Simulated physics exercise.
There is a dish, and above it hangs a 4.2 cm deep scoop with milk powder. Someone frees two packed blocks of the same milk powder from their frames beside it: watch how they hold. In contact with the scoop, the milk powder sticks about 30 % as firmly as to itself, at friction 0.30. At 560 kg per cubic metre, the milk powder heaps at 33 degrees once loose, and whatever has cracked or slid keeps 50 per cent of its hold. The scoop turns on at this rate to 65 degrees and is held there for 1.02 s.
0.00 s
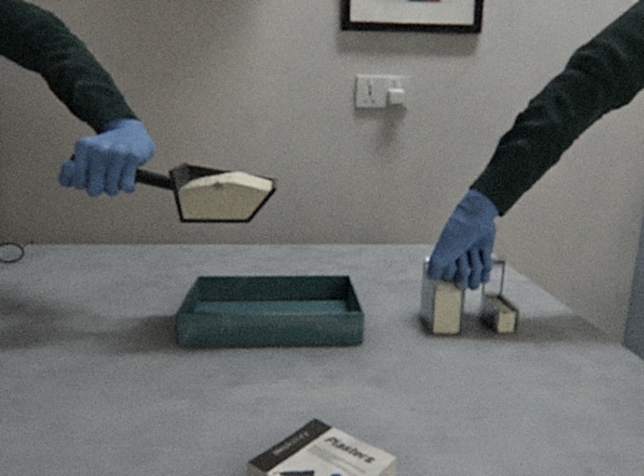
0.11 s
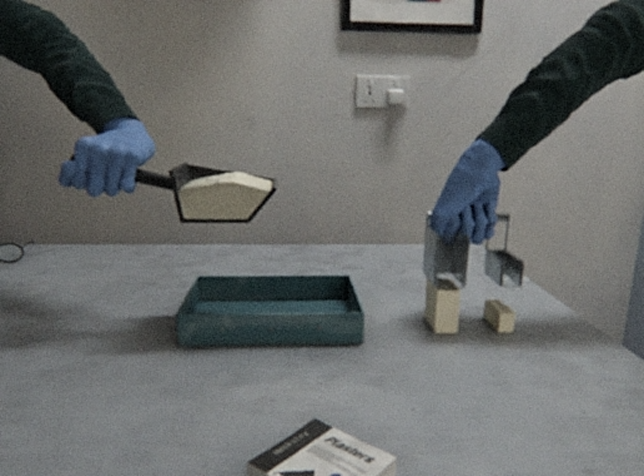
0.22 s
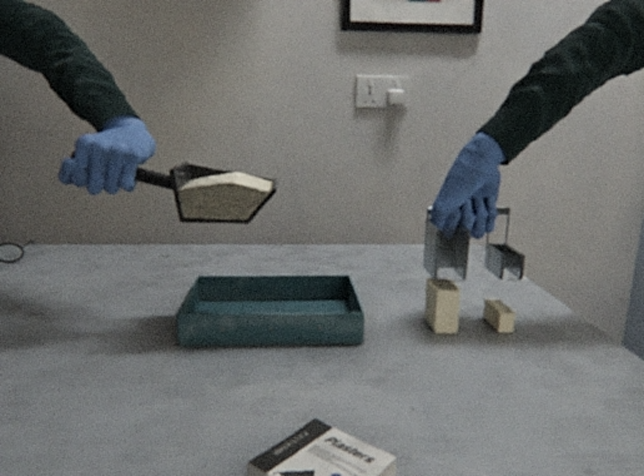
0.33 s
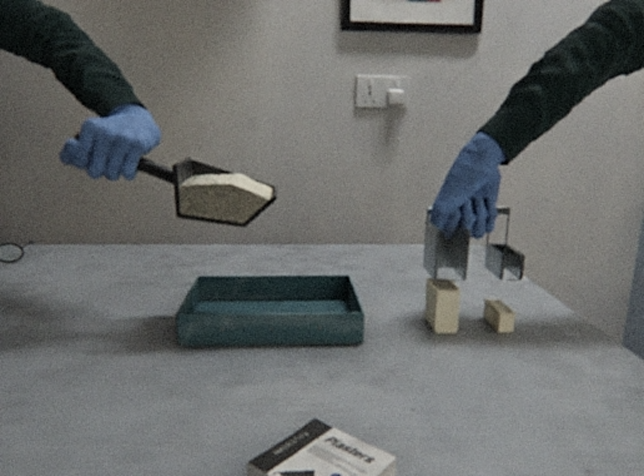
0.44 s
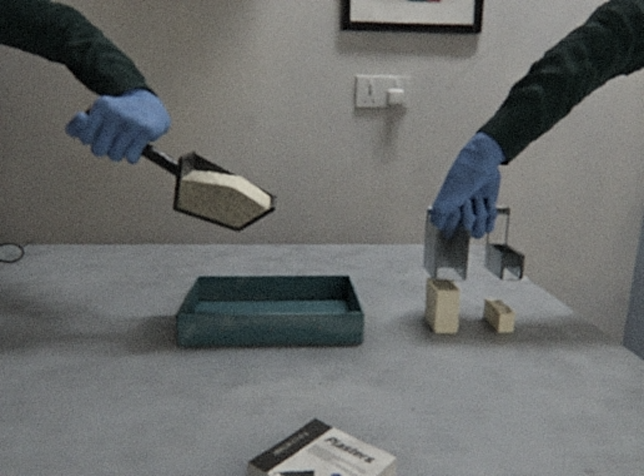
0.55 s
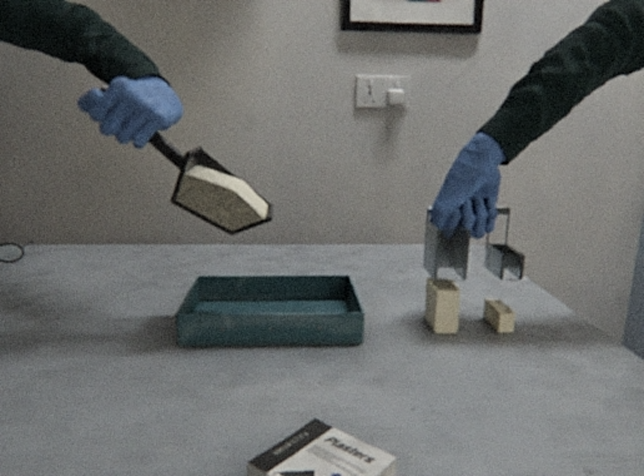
On a grey tabletop, one gloved hand lifting metal moulds off two pale blocks, then another tilting a powder-filled scoop above a dish.
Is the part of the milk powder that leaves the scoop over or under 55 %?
Milk powder out of the scoop: Smaller than 55 %.
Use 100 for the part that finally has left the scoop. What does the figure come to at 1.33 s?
It is roughly 60 percent.
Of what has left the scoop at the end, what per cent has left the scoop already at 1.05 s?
Close to 0 in a hundred.
After 0.78 s, the scoop is at 52 degrees and 0 % has left it.
After 1.05 s, the scoop is at 65 degrees and 0 % has left it.
After 1.33 s, the scoop is at 65 degrees and 24 % has left it.
After 1.60 s, the scoop is at 65 degrees and 41 % has left it.
After 1.84 s, at the end, the scoop is at 65 degrees and 44 % has left it.
